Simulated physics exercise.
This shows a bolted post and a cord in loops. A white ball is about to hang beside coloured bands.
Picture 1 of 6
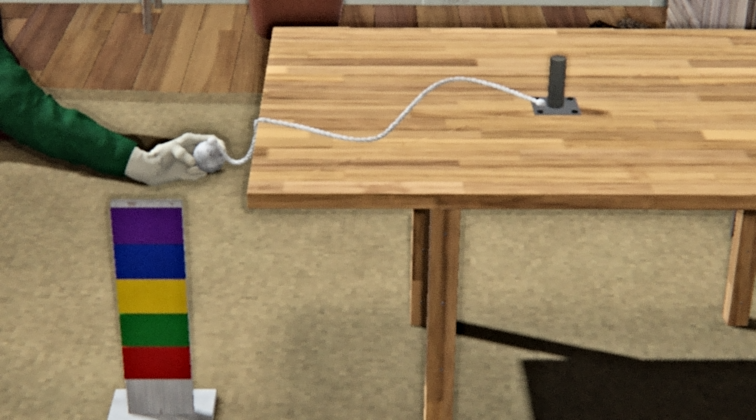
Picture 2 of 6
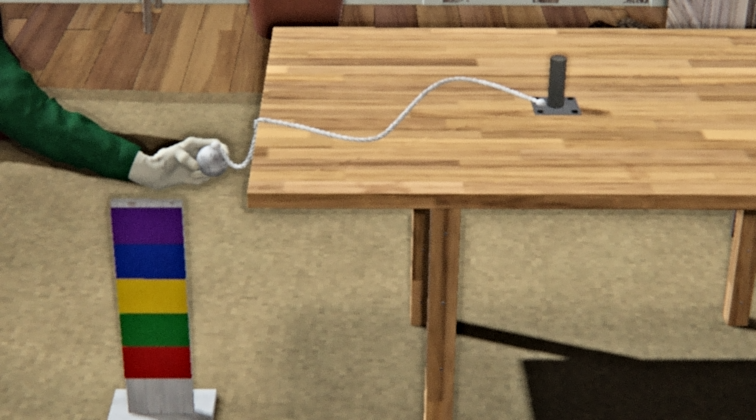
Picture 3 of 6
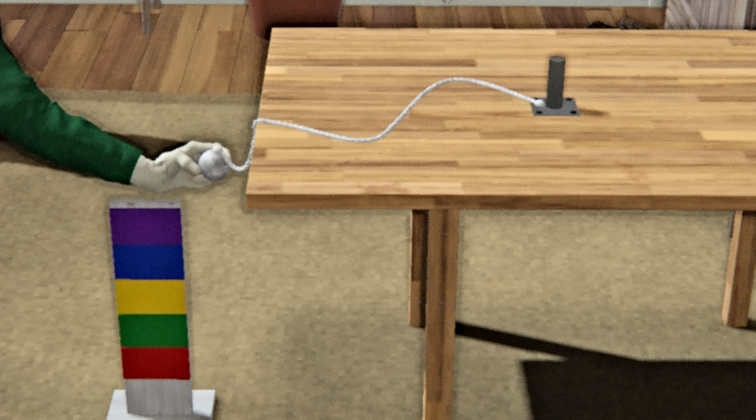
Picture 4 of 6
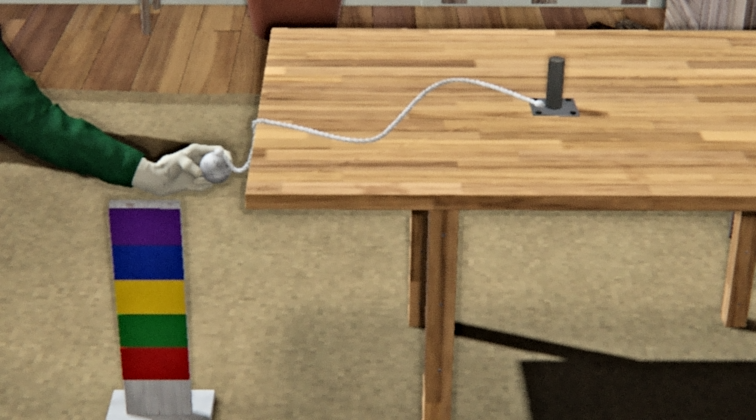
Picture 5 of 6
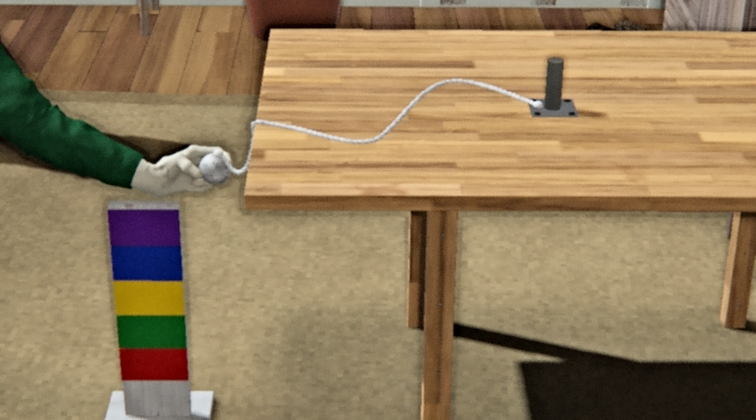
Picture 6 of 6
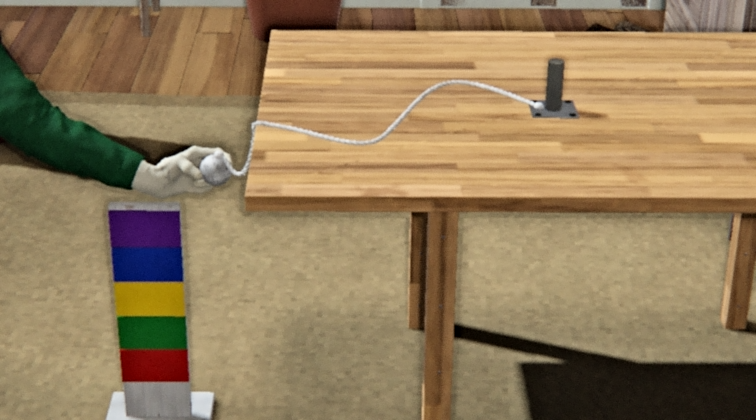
Beside a wooden table, a gloved hand in a green sleeve held a white ball on a cord above and beside a stand of coloured bands, and it barely moved, dipping only very slightly.
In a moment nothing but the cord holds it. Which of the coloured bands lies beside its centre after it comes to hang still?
The green band lies beside it.
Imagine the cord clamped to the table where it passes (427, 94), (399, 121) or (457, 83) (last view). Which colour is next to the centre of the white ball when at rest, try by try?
Note: Try 1 yellow; try 2 blue; try 3 yellow.
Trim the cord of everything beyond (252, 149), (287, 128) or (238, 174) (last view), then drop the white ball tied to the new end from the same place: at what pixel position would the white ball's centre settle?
About (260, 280) first, then about (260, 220), and finally about (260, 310).
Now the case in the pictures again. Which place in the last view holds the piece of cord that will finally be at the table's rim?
At (380, 139).
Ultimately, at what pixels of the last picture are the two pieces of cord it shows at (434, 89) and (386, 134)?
I'd say about (401, 106) for one and about (272, 104) for the other.
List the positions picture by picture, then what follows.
The first frame shows white ball (210, 157); purple (147, 227); blue (149, 263); yellow (152, 297); green (154, 331); red (157, 364).
The second frame shows white ball (213, 161); cord through (507, 91) (436, 86) (402, 117) (346, 139) (265, 121).
The third frame shows white ball (215, 165).
The fourth frame shows white ball (216, 168); cord through (506, 92) (434, 87) (401, 118) (345, 140) (263, 122).
The fifth frame shows white ball (215, 169).
The sixth frame shows white ball (216, 170); cord through (505, 94) (434, 89) (400, 120) (344, 142) (262, 124).
Early on, ball near (225, 320); level with green.
Midway, ball near (292, 305); level with green.
Near the end, ball near (254, 319); level with green.
Finally, ball near (268, 321); level with green. At green.
